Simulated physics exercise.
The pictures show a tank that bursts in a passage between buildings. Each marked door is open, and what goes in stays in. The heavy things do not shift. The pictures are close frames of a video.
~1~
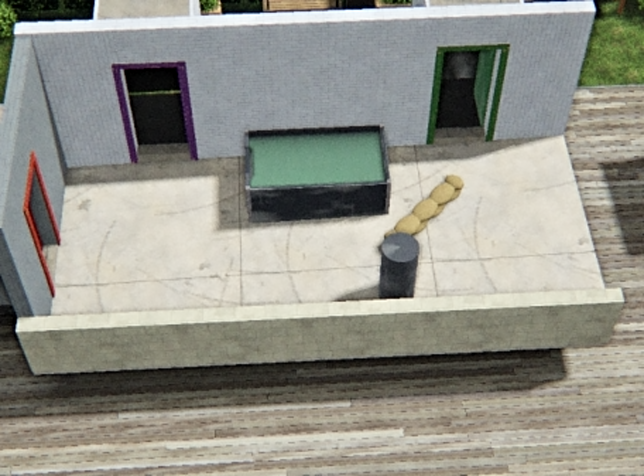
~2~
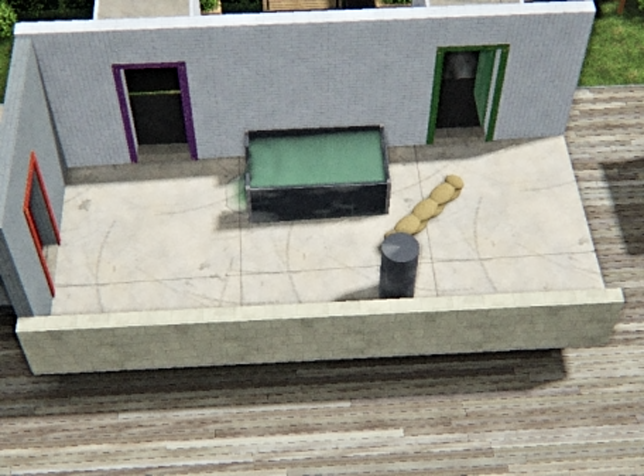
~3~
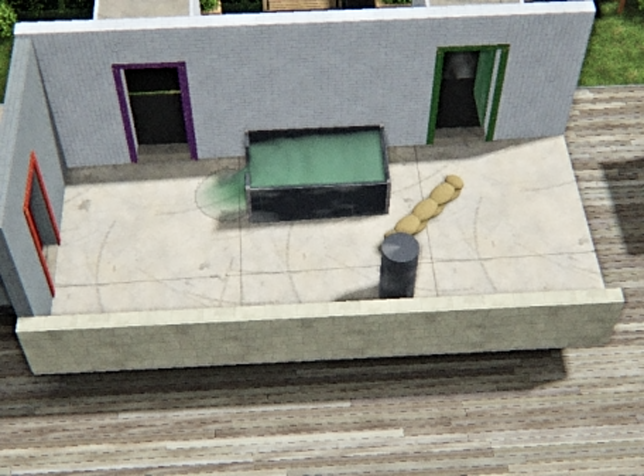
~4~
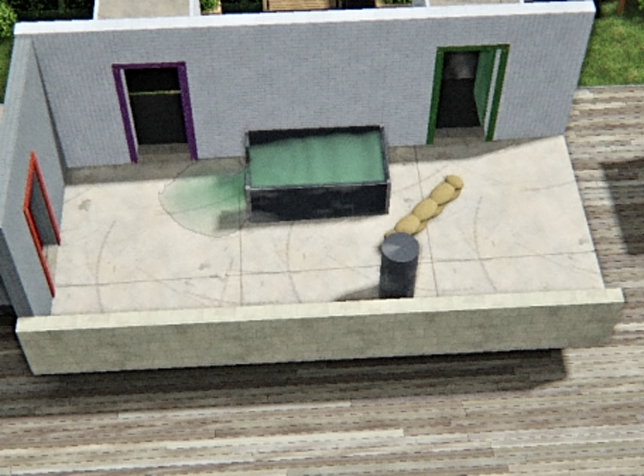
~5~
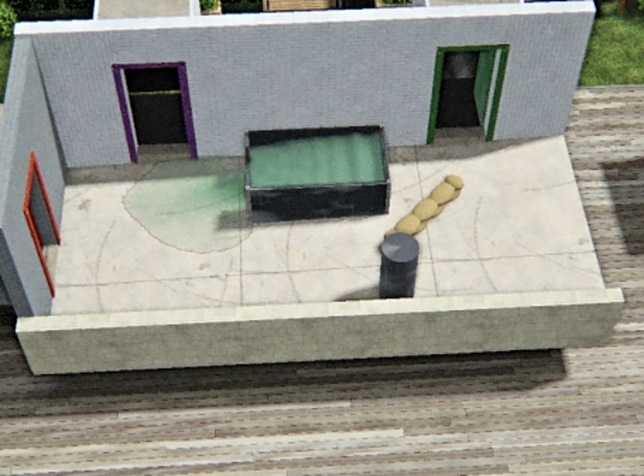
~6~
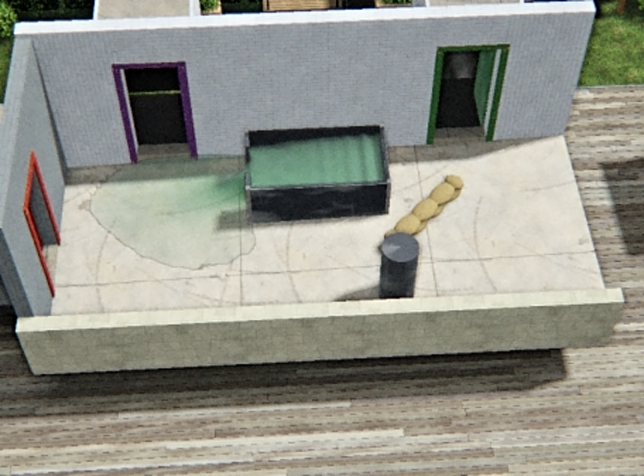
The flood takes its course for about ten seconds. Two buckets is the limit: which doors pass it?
The red door floods; the green door holds within the limit; the purple door holds within the limit.
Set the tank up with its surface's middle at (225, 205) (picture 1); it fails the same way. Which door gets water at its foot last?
The door marked green.
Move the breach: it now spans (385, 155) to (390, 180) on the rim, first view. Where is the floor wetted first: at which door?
I say the one in green.
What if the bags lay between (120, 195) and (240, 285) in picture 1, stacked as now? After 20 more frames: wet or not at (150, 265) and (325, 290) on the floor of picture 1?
One after the other: Under water, flooded.
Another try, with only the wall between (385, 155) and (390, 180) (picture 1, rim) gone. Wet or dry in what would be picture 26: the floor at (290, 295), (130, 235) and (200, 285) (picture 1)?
In that order: Covered, dry, covered.
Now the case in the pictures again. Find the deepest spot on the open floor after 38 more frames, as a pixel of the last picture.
Around (48, 349).
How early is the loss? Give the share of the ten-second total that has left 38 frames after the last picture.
Roughly 60 per cent.
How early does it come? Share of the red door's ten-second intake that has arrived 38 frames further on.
About 60 per cent.
A moment on, water covers 30 % of the floor; the red door under two buckets in, the green door not reached, the purple door wet at the sill, nothing in.
Next, water covers 30 % of the floor; the red door over two buckets in, the green door not reached, the purple door under two buckets in.
Then, water covers 35 % of the floor; the red door far over two buckets in, the green door not reached, the purple door under two buckets in.
Later, water covers 60 % of the floor; the red door far over two buckets in, the green door not reached, the purple door under two buckets in.
In the end, water covers 70 % of the floor; the red door far over two buckets in, the green door wet at the sill, nothing in, the purple door under two buckets in.
